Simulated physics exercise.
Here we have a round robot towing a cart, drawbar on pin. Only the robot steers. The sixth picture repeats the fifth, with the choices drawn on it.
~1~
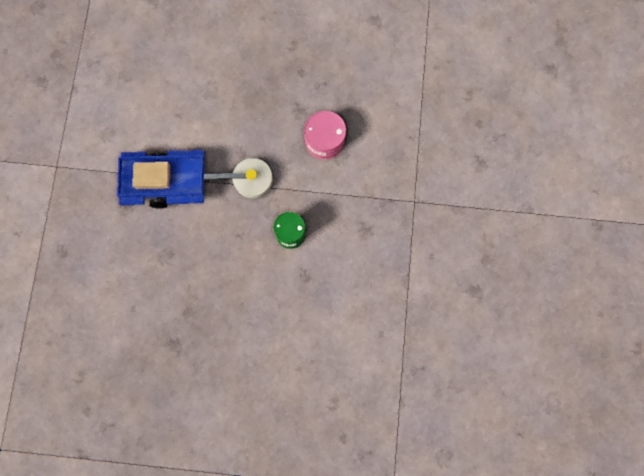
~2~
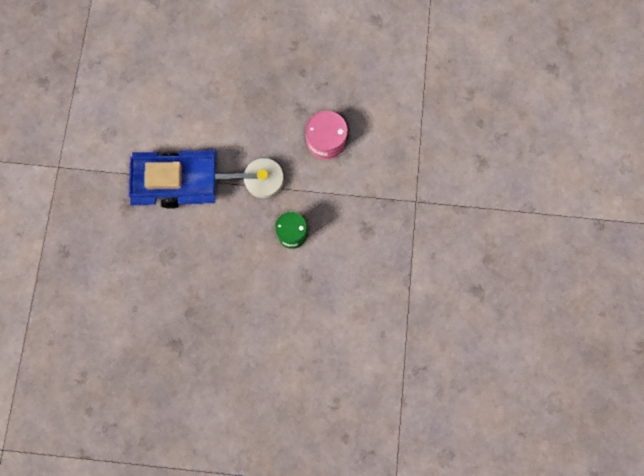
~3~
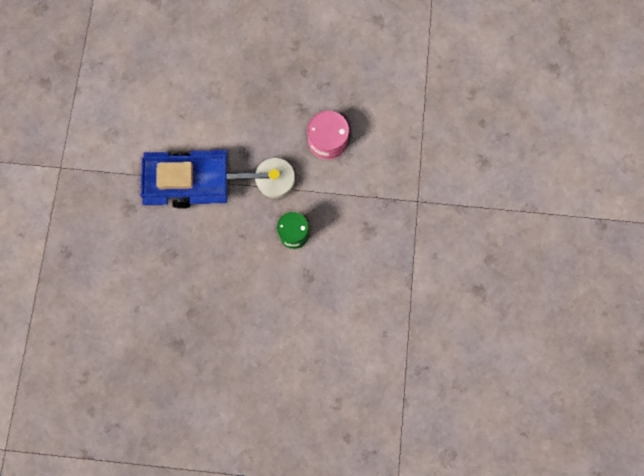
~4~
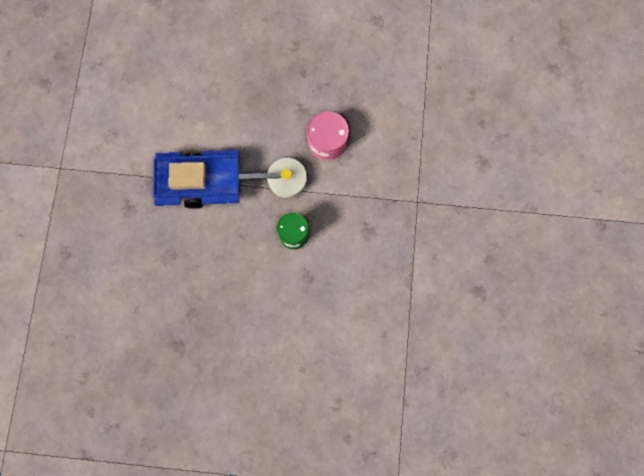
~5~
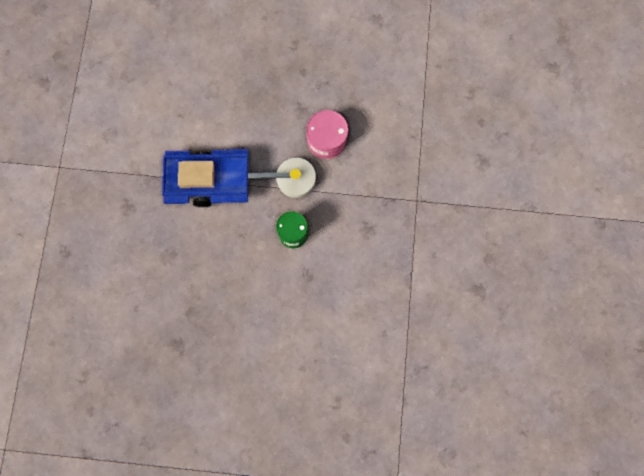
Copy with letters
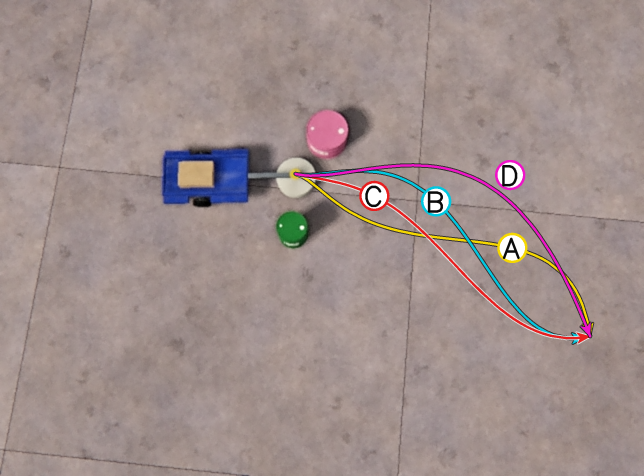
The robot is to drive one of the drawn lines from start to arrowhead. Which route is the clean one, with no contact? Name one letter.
C.
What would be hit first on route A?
It meets the green keg.
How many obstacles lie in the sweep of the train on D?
In all, one.
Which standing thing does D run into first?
The pink tub.
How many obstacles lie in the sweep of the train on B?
In all, one.
On the copy, A from (295, 174) via (459, 240) to (590, 336); B from (295, 174) via (456, 224) to (585, 338); C from (295, 174) via (439, 248) to (590, 336); D from (295, 174) via (479, 180) to (590, 336).
On C. First, robot (402, 218), cart (317, 190).
Then, robot (488, 302), cart (415, 245).
Finally, robot (585, 337), cart (500, 299); nothing has been touched.
By contrast, A meets the green keg; B meets the pink tub; D meets the pink tub.
